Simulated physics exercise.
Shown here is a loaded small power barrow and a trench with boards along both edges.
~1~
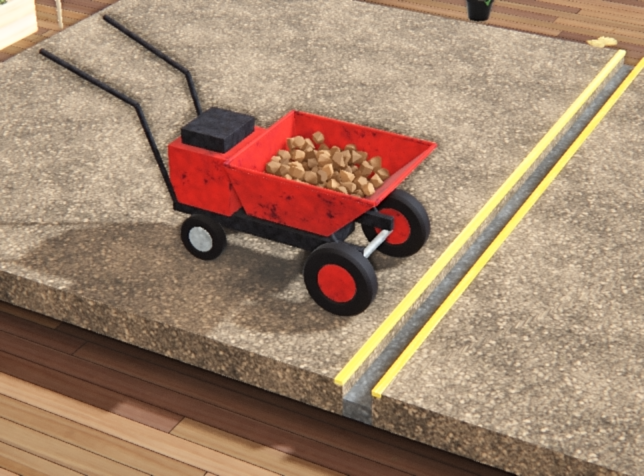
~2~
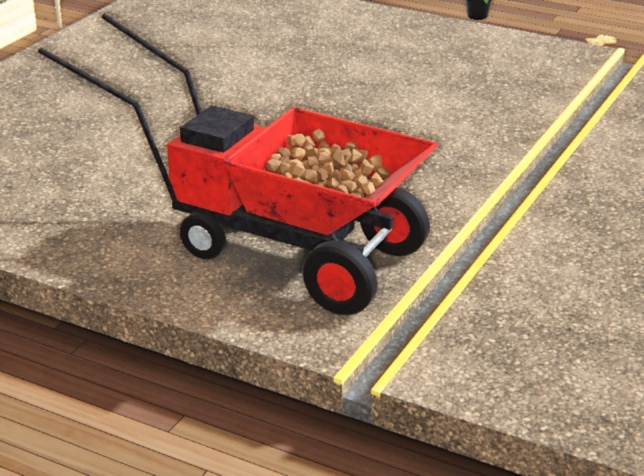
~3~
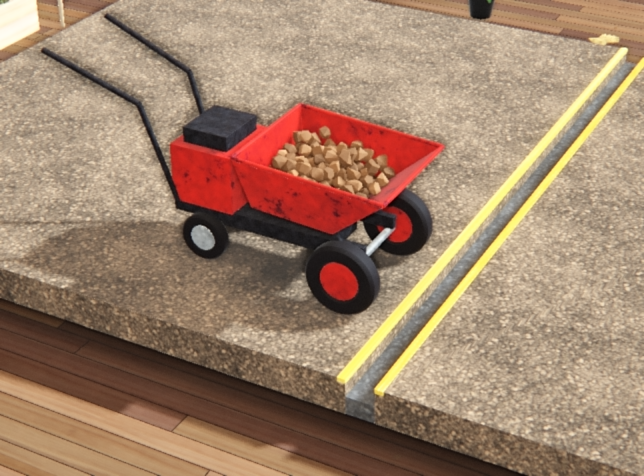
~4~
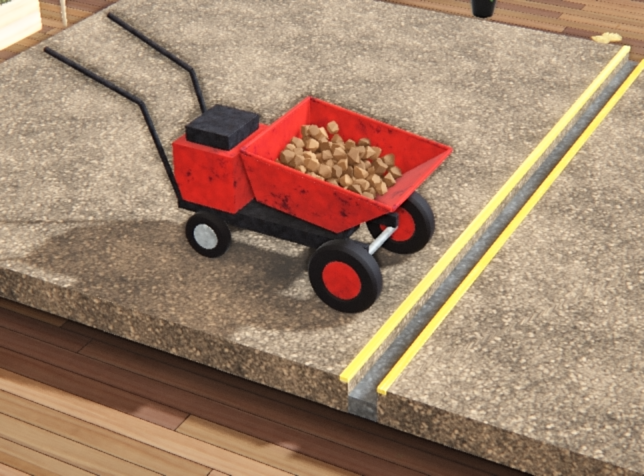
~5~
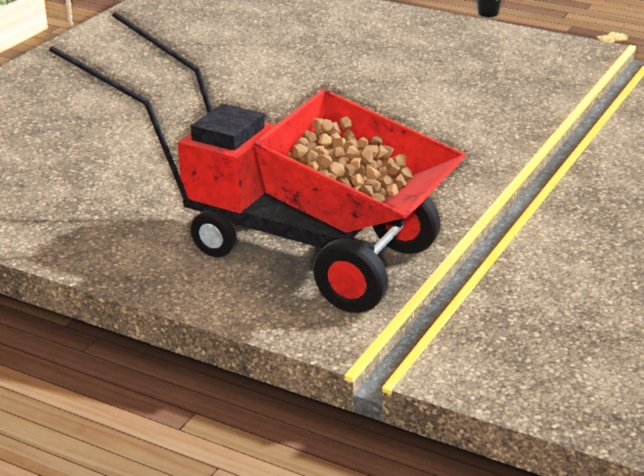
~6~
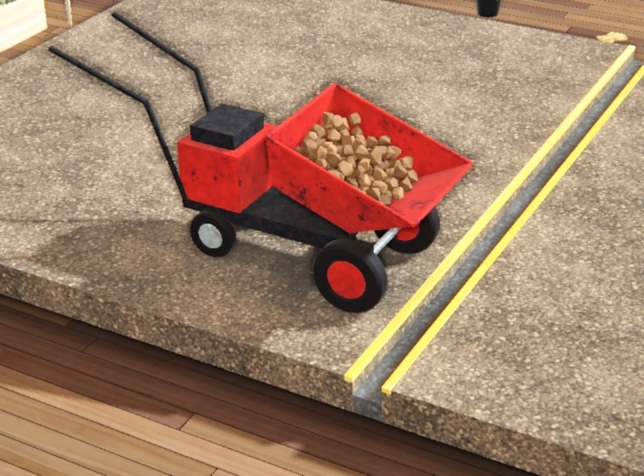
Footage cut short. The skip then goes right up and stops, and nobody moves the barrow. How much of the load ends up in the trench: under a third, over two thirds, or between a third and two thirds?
The trench fails to get a third of the load.
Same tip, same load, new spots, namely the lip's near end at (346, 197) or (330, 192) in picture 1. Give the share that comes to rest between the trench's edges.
First try: Around 10 %; second try: Around 40 %.
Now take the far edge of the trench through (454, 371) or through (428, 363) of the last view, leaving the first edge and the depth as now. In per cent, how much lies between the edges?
Roughly 30 per cent, then roughly 0 per cent.
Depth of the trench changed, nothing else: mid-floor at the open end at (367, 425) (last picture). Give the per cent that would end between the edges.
I'd put it at about 0 in a hundred.
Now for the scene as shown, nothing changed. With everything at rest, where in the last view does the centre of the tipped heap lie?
Centre at rest: Close to (522, 313).
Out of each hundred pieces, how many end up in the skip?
10 %, about.
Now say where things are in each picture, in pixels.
In the first frame, lip of the skip (375, 204), level; top of the load (312, 164), clay clods; first edge of the trench (364, 350); far edge (401, 362), the trench under half as wide as the skip, and about half as deep as wide.
In the second frame, lip of the skip (376, 204), level; top of the load (313, 162).
In the third frame, lip of the skip (383, 206), tipped barely; top of the load (319, 159).
In the fourth frame, lip of the skip (392, 210), tipped a little; top of the load (327, 156).
In the fifth frame, lip of the skip (405, 216), tipped a little; top of the load (322, 155).
In the sixth frame, lip of the skip (413, 225), tipped clearly; top of the load (325, 146); first edge of the trench (374, 347); far edge (411, 358).
Just after the last frame, skip tipped steeply; every one in the skip.
A moment on, skip tipped right over; roughly half in the skip; roughly a third beyond it; just a few falling.
Further on, skip tipped right over; about a tenth in the skip; the larger part beyond it.
When it is over, skip tipped right over; about a tenth in the skip; not one in or heaped over the trench; almost all beyond it.
